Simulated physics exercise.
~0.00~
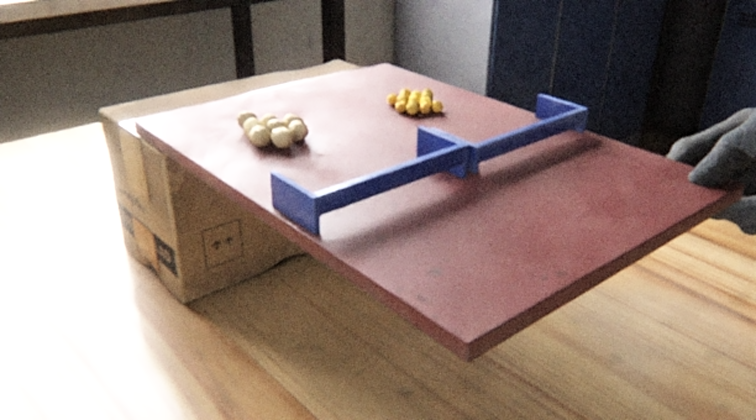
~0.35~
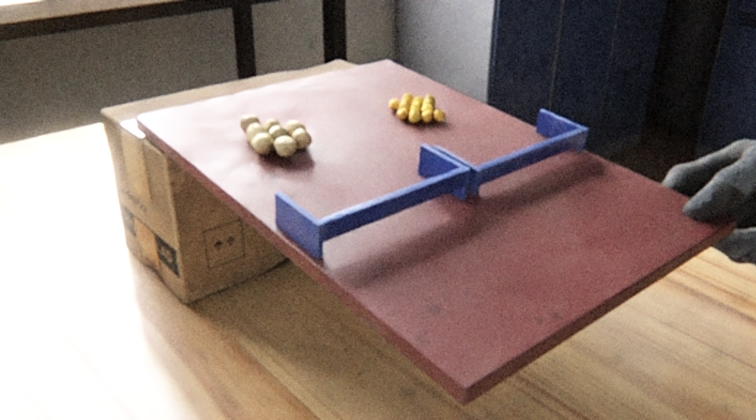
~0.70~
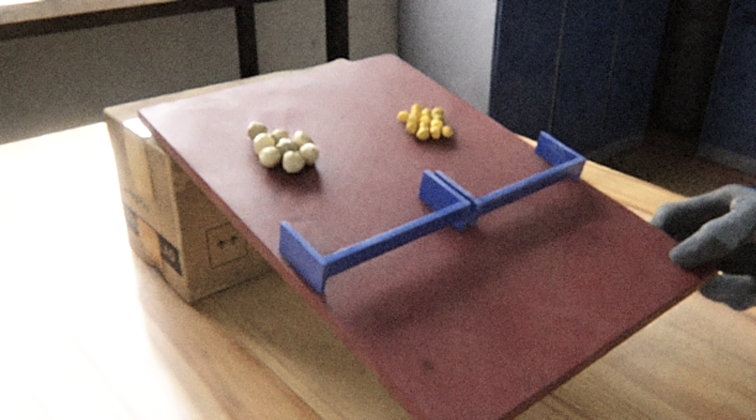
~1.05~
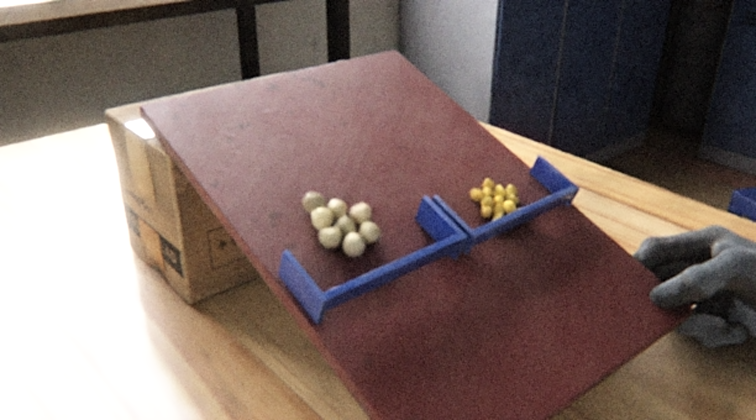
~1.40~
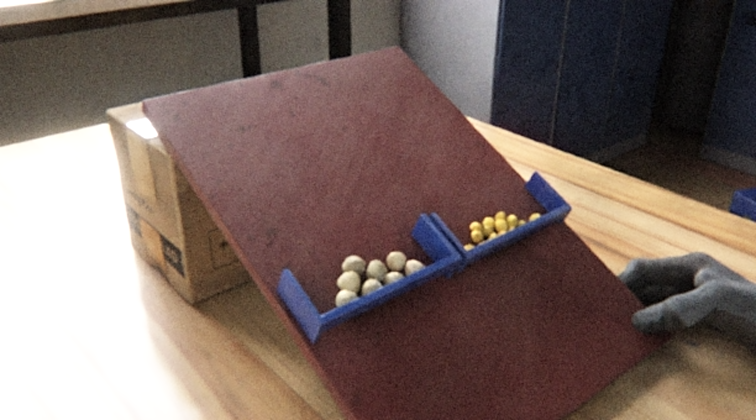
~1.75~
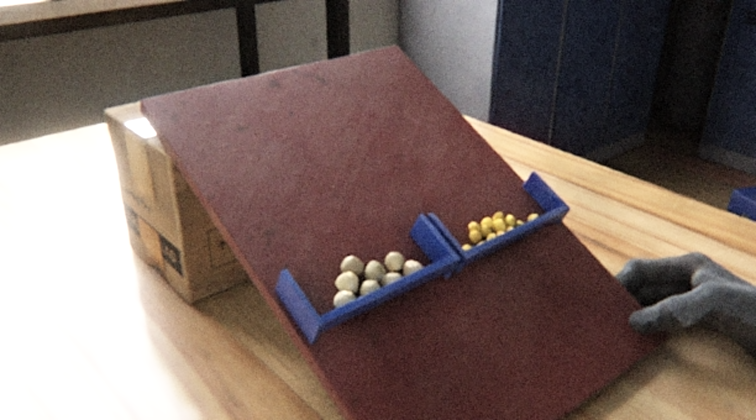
A gloved hand lowered one end of a dark red board propped on a cardboard box, and as it grew steeper, a clump of pale balls and one of smaller yellow pieces slid down and ended up resting against two blue bars.
